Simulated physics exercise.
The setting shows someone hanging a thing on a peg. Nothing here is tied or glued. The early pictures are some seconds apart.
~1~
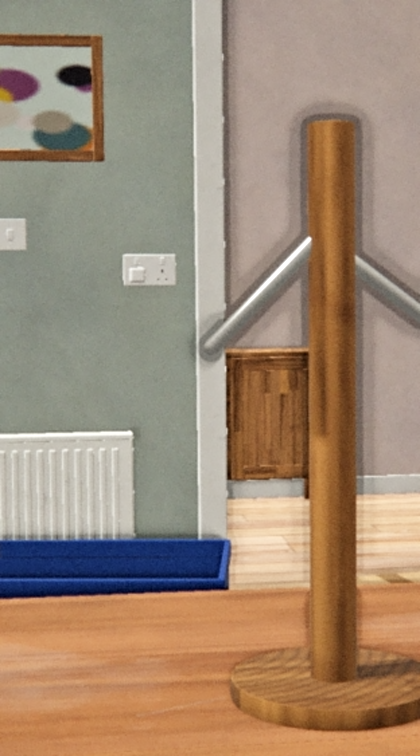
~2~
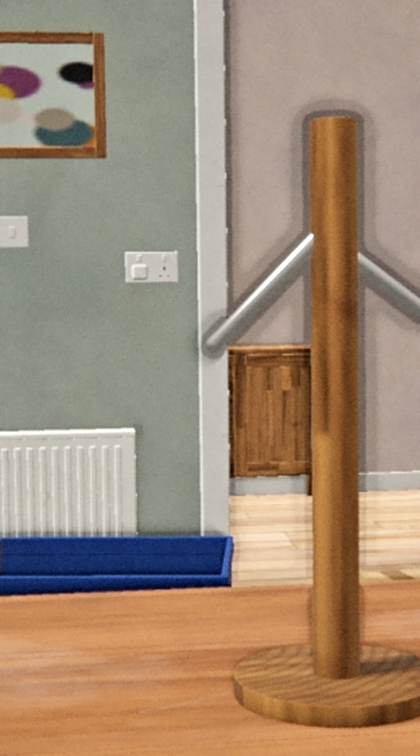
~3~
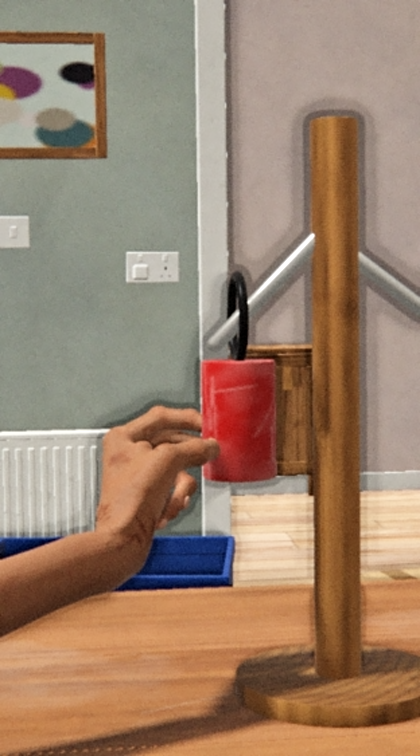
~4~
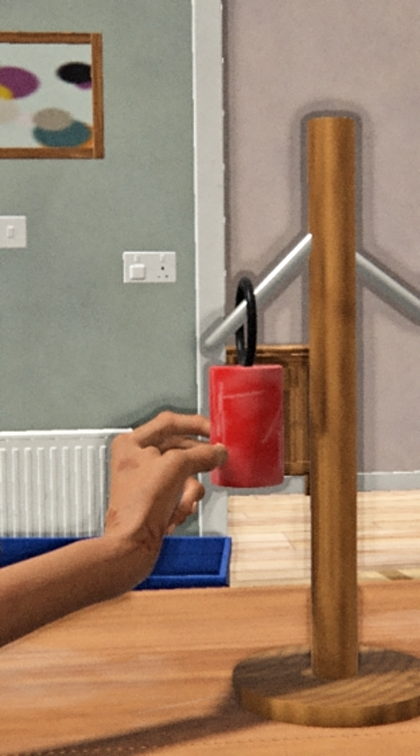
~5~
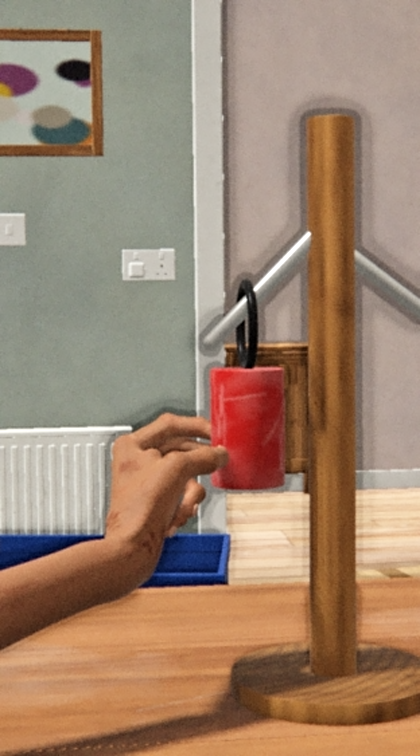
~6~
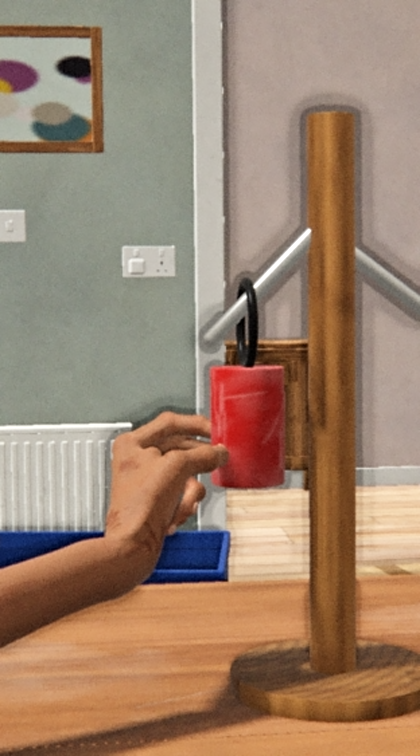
A hand brought a red lantern with a black handle in from the left to a bare wooden peg stand, eased it slightly right onto the left peg, and kept holding it there.
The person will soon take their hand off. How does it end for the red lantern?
The red lantern falls down.
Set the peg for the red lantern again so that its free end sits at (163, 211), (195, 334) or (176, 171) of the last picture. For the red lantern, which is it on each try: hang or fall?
Try by try, the red lantern: Hung, fell, hung.
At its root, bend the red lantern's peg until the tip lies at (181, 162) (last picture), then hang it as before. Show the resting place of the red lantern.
At rest at (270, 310).
Then, 0.16 s past the last view, red lantern leaning 26° off how it started near (222, 455).
Then, 0.28 s past the last view, red lantern in the air near (172, 594).
Finally, the red lantern drops to the table, near (133, 660).
